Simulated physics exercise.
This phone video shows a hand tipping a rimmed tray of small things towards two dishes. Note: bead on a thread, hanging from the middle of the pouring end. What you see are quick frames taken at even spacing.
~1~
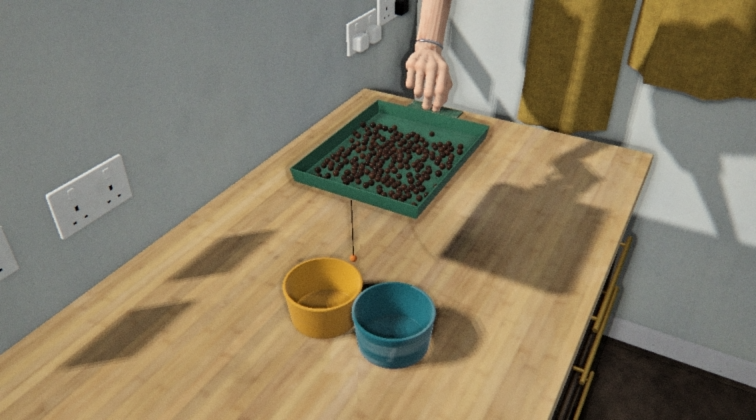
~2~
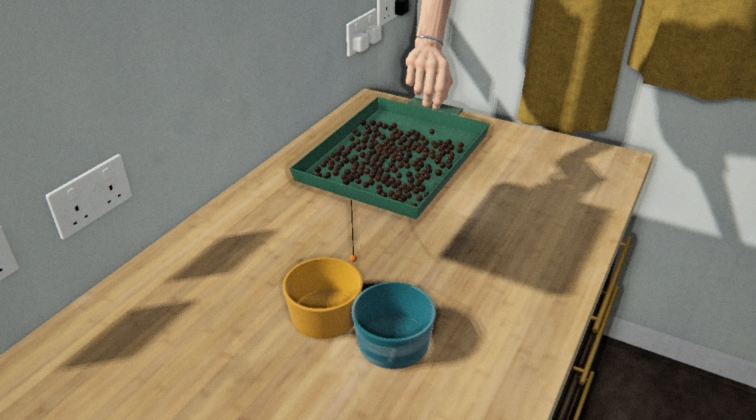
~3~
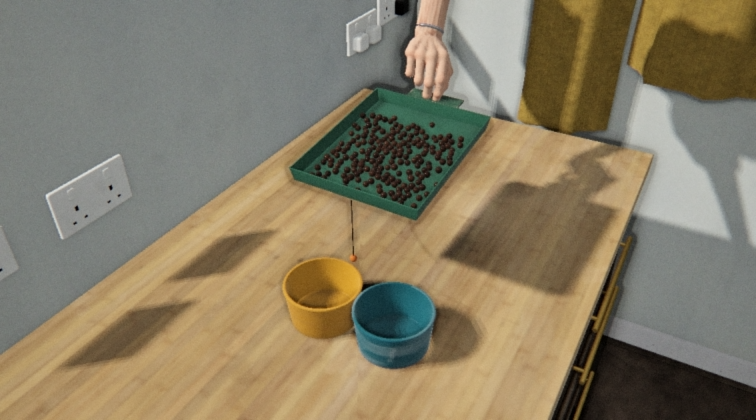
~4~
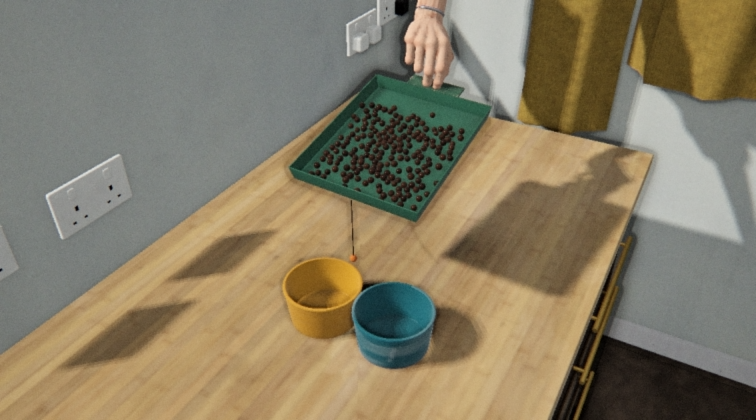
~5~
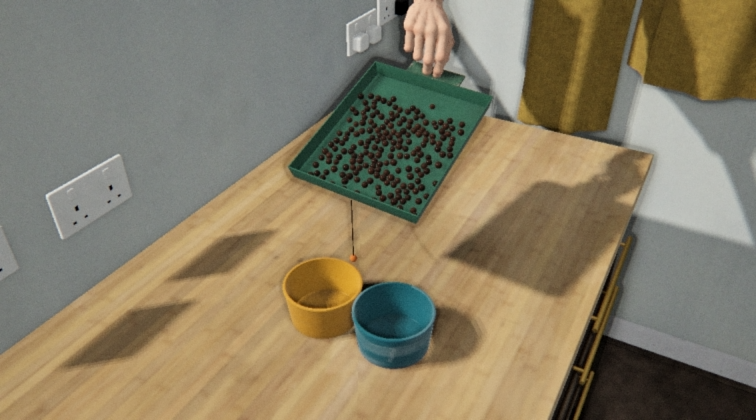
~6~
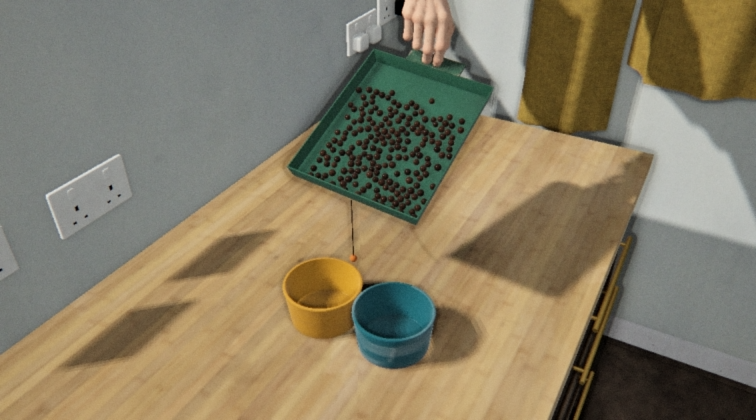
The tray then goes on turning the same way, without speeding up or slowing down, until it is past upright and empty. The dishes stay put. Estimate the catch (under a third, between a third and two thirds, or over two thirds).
Tops two thirds.
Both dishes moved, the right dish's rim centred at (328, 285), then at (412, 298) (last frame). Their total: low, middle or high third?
In order of the places: Under a third, then beyond two thirds.
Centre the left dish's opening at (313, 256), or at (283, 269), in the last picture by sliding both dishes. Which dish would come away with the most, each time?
First spot: The dish on the right-hand side; second spot: The dish on the right-hand side.
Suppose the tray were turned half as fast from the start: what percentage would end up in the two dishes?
It would be close to 100 per cent.
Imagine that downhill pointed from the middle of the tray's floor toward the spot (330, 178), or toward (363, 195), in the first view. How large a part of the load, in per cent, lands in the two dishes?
Roughly 10 per cent, and 90 per cent.
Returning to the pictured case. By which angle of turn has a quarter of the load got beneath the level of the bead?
It's turned some 90 degrees by then.
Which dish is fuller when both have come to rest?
That's the right side.
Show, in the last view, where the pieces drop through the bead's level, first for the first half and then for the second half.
Initially about (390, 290); subsequently about (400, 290).
Shortly afterwards, tray tipped steeply; all but a few on the tray; a little in the air.
Next, tray tipped past a quarter turn; near a quarter on the tray; near half in the right dish; a little in the left dish; only a few outside both; near a quarter in the air.
Some moments later, tray tipped past a quarter turn; the bulk in the right dish; a little in the left dish; a little outside both; only a few in the air.
In the end, tray tipped past a quarter turn; the bulk in the right dish; a little in the left dish; a little outside both.
